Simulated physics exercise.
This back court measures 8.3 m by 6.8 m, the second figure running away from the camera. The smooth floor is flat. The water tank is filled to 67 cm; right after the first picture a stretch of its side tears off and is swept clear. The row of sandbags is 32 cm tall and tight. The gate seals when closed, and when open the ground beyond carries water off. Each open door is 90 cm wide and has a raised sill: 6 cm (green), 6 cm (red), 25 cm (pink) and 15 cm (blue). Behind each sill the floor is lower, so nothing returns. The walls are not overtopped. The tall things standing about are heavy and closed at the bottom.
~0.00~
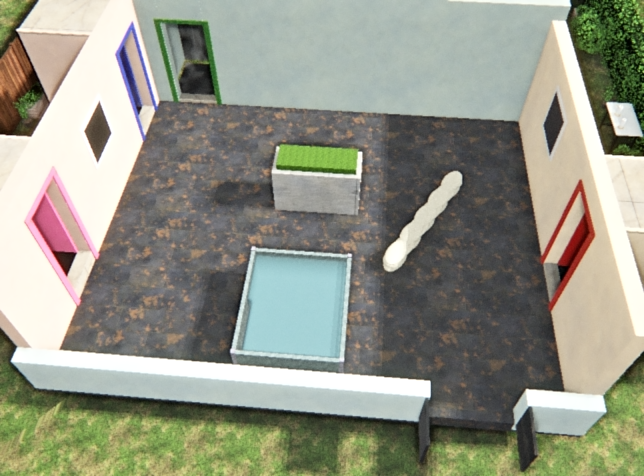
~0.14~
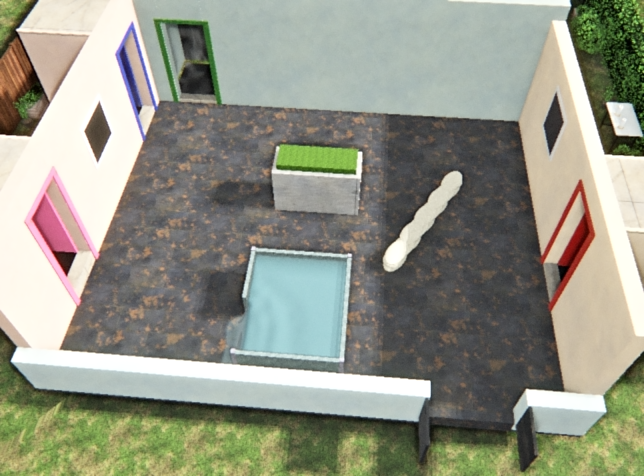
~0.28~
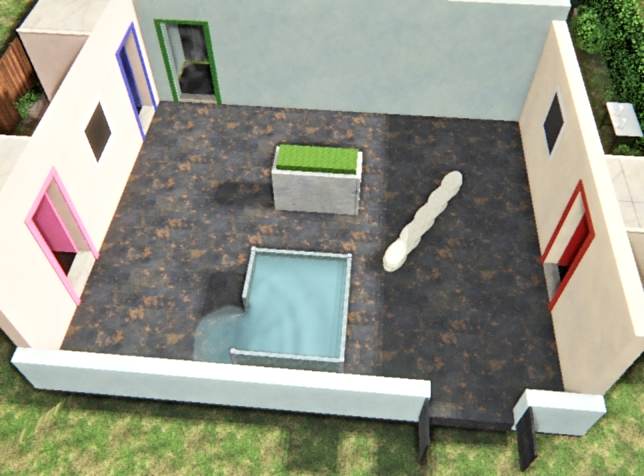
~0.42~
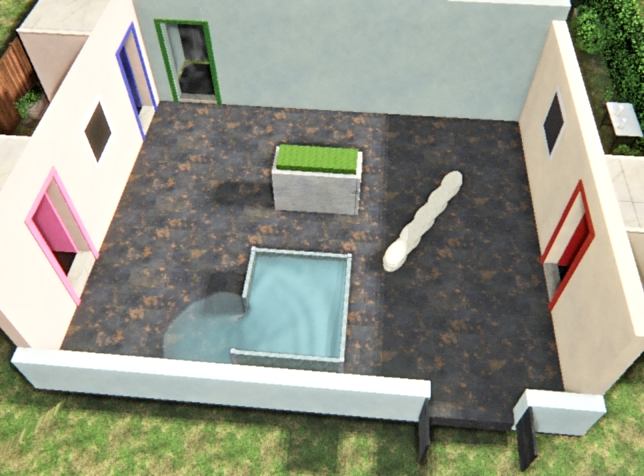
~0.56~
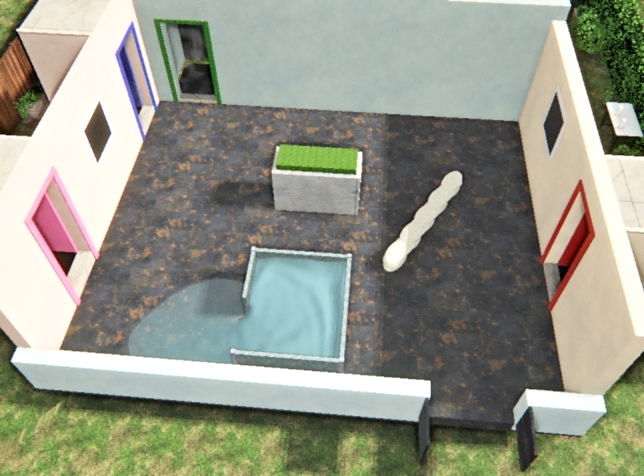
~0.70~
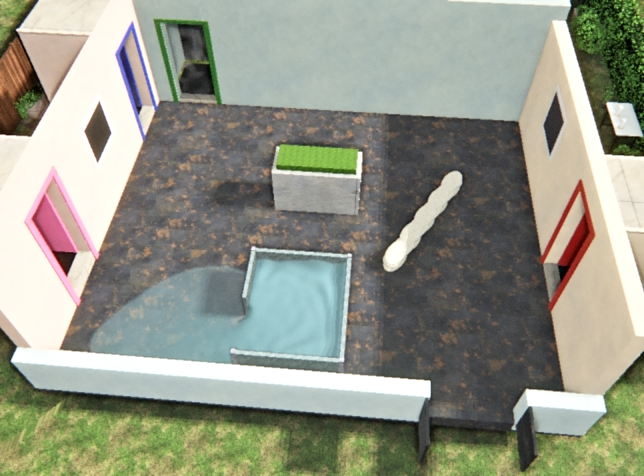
Walled courtyard with a pale blue water tank opening along its left side, water pouring out and spreading left across the dark floor.
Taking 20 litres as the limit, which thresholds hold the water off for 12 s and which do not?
The water let in: At the green door it exceeds the limit; at the red door it stays under the limit; at the pink door it does not reach the limit; at the blue door it does not reach the limit.
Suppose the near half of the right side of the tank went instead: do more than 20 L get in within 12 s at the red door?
Then: Red over.
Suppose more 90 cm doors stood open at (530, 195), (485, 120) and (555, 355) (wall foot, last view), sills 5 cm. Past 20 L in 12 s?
In turn: Under, under, below.
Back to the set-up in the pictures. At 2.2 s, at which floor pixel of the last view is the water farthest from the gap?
Around (124, 191).
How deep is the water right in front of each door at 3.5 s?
In cm: Green 0, red 0, pink 18, blue 5.
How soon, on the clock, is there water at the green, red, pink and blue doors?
Arrival: Green 3.6 s, red 11.5 s, pink 1.1 s, blue 3.2 s.
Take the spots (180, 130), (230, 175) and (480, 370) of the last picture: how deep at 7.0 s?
About 6, 3 and 0 cm.
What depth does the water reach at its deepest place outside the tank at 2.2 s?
Roughly 40 cm.
After 1.4 s water covers 15 % of the floor and is deepest (46 cm) near (52, 369); green door not reached, red door not reached, pink door 17 cm at the sill, 0 L in, blue door not reached.
After 2.2 s water covers 15 % of the floor and is deepest (40 cm) near (52, 369); green door not reached, red door not reached, pink door 25 cm at the sill, 0 L in, blue door not reached.
After 3.5 s water covers 30 % of the floor and is deepest (24 cm) near (64, 340); green door not reached, red door not reached, pink door 18 cm at the sill, 2 L in, blue door 5 cm at the sill, 0 L in.
After 7.0 s water covers 50 % of the floor and is deepest (14 cm) near (154, 115); green door 13 cm at the sill, 131 L in, red door not reached, pink door 11 cm at the sill, 2 L in, blue door 7 cm at the sill, 0 L in.
After 12.0 s water covers 70 % of the floor and is deepest (8 cm) near (169, 162); green door 7 cm at the sill, 187 L in, red door 1 cm at the sill, 0 L in, pink door 5 cm at the sill, 2 L in, blue door 7 cm at the sill, 0 L in.
